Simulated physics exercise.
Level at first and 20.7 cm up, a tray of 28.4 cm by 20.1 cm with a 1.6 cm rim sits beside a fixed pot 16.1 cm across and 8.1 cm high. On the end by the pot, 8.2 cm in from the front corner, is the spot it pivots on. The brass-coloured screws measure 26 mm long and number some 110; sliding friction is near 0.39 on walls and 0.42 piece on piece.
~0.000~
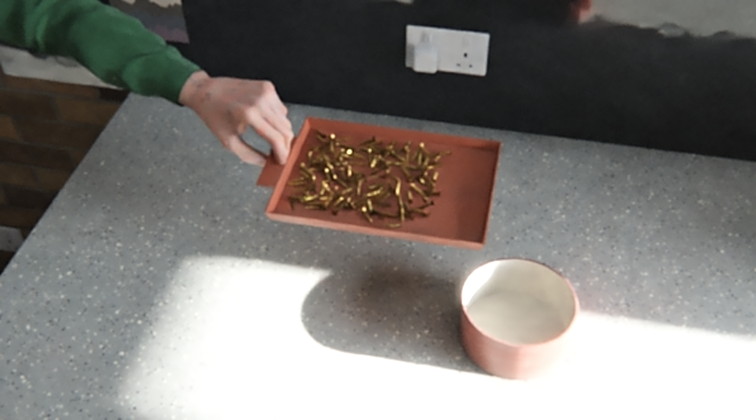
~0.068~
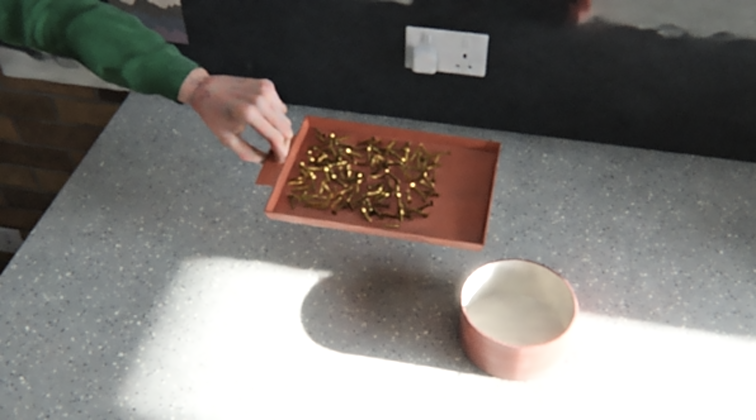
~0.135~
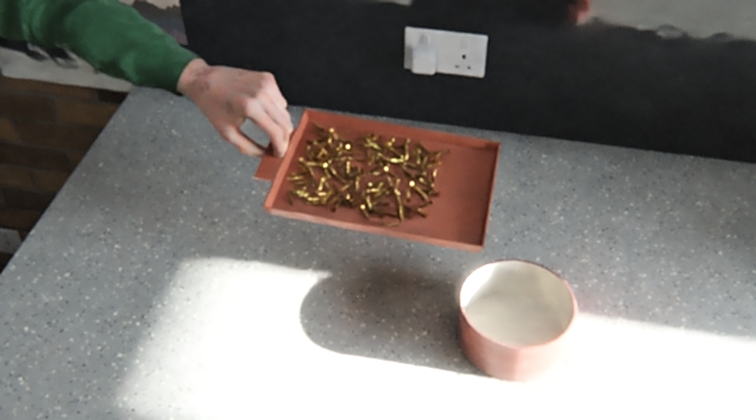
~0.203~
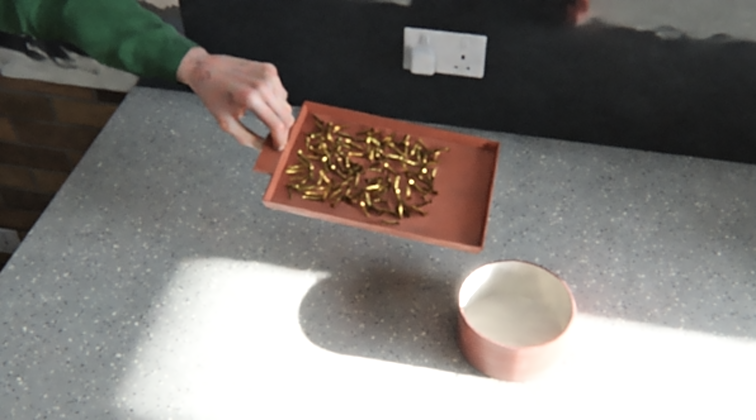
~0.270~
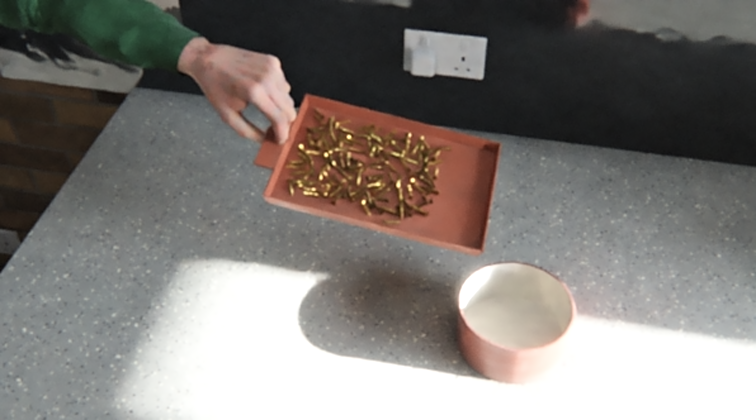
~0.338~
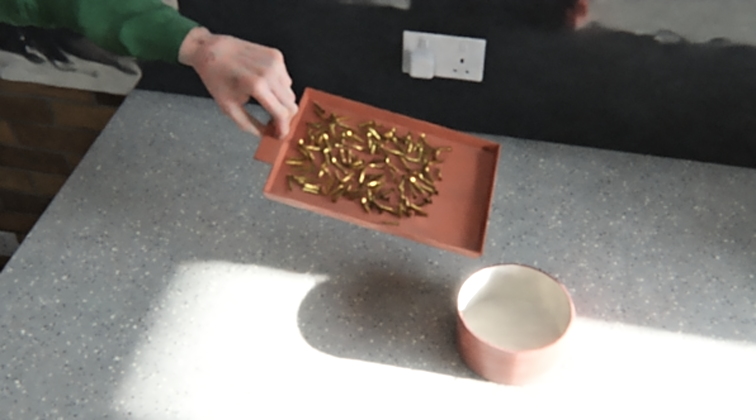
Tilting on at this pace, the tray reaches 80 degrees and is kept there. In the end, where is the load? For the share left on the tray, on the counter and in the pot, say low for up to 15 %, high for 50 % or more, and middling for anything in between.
Tray - low, counter - low, pot - high.
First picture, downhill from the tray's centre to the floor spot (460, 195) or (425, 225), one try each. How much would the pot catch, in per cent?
Estimate: Some 70 % and some 50 % respectively.
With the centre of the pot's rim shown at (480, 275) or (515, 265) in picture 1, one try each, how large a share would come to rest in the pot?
About 75 percent the first time and about 45 percent the second.
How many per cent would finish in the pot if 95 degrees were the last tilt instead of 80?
Near 95 %, then.
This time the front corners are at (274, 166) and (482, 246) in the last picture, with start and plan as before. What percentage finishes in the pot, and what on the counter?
Split: Pot = 35, counter = 55.
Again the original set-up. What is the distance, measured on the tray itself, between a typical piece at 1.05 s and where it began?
By then it sits near 16 cm from where it began.
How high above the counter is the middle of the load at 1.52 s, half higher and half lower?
About 22 cm.
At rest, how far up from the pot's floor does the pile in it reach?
Roughly 1.5 cm.
After 1.05 s, tilt 44 degrees; the tray holds 100 %, the pot 0 %.
After 1.52 s, tilt 65 degrees; the tray holds 90 %, the pot 10 %.
After 2.07 s, tilt 80 degrees; the tray holds 15 %, the pot 70 %.
In the end, at 2.8 s, tray 5 %, counter 5 %, pot 90 %.
